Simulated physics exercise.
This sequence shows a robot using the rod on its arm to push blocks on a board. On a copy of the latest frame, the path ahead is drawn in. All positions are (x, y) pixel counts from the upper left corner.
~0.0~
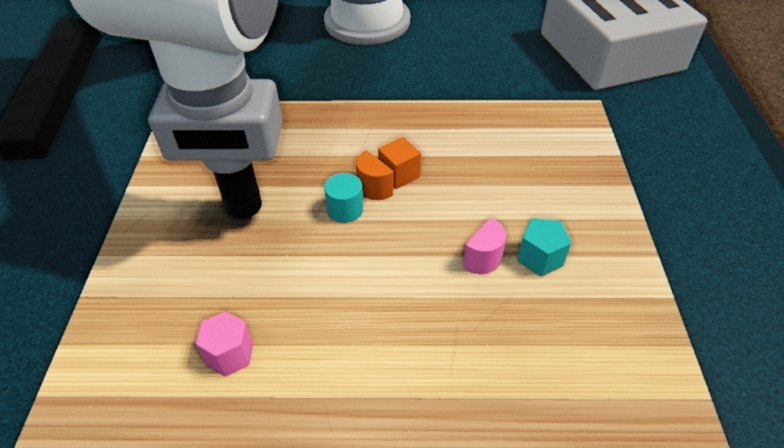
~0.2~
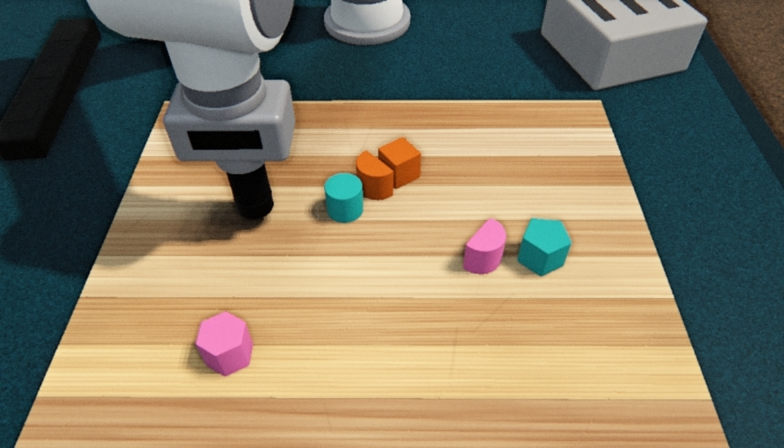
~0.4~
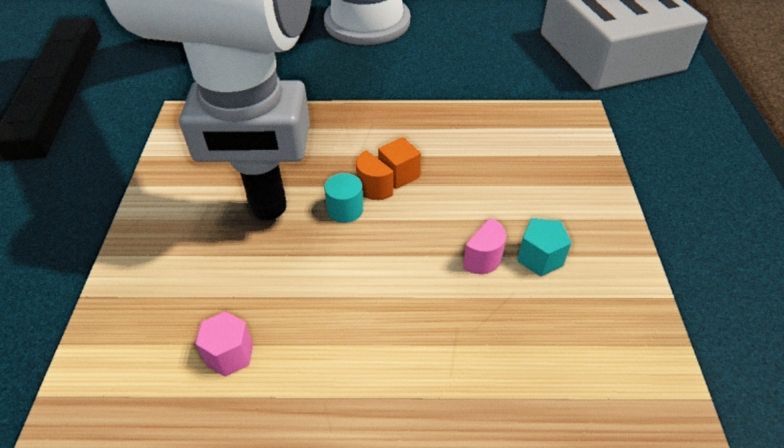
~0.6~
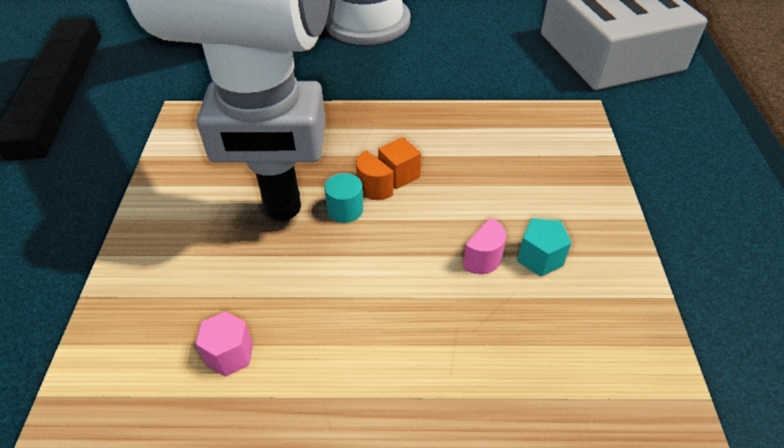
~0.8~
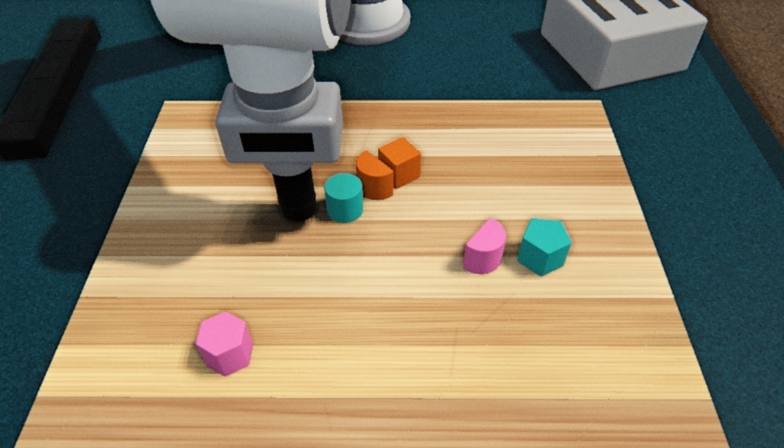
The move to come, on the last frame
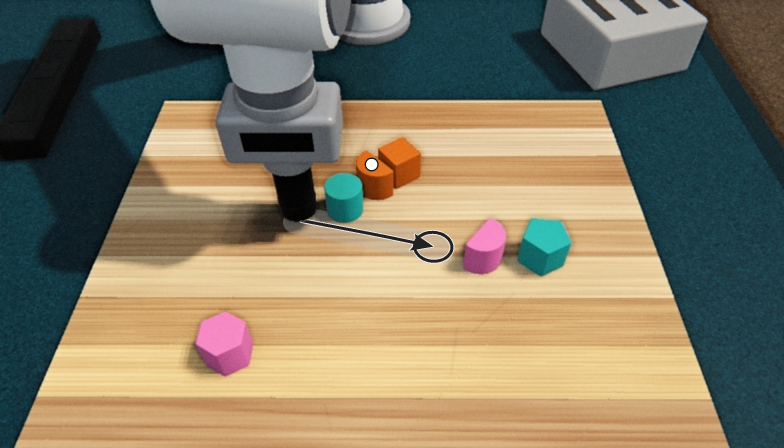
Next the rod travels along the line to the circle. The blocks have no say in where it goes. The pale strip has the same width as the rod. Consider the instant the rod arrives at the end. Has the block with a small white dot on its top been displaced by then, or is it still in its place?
The block with a small white dot on its top changes place.
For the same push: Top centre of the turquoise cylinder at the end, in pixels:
I'd say the turquoise cylinder ends with its top centre at (377, 183).
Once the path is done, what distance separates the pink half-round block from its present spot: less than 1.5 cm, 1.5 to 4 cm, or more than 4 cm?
My estimate: Under 1.5 cm.
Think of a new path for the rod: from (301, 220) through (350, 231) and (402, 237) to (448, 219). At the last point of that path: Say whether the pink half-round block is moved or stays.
Right where it was.
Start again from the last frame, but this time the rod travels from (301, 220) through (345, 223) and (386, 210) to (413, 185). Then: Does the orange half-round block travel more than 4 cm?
Yes, that is what happens.
Drawn move, from (301, 220) to (433, 246); the dot is on the orange half-round block.
On the path given first. One third of the way, rod at (343, 218); turquoise cylinder at (365, 183); orange half-round block at (376, 160).
Two thirds of the way, rod at (388, 226); turquoise cylinder at (377, 183); orange half-round block at (376, 158).
At the end, rod at (434, 235); turquoise cylinder at (377, 183); orange half-round block at (376, 158); pink half-round block still.
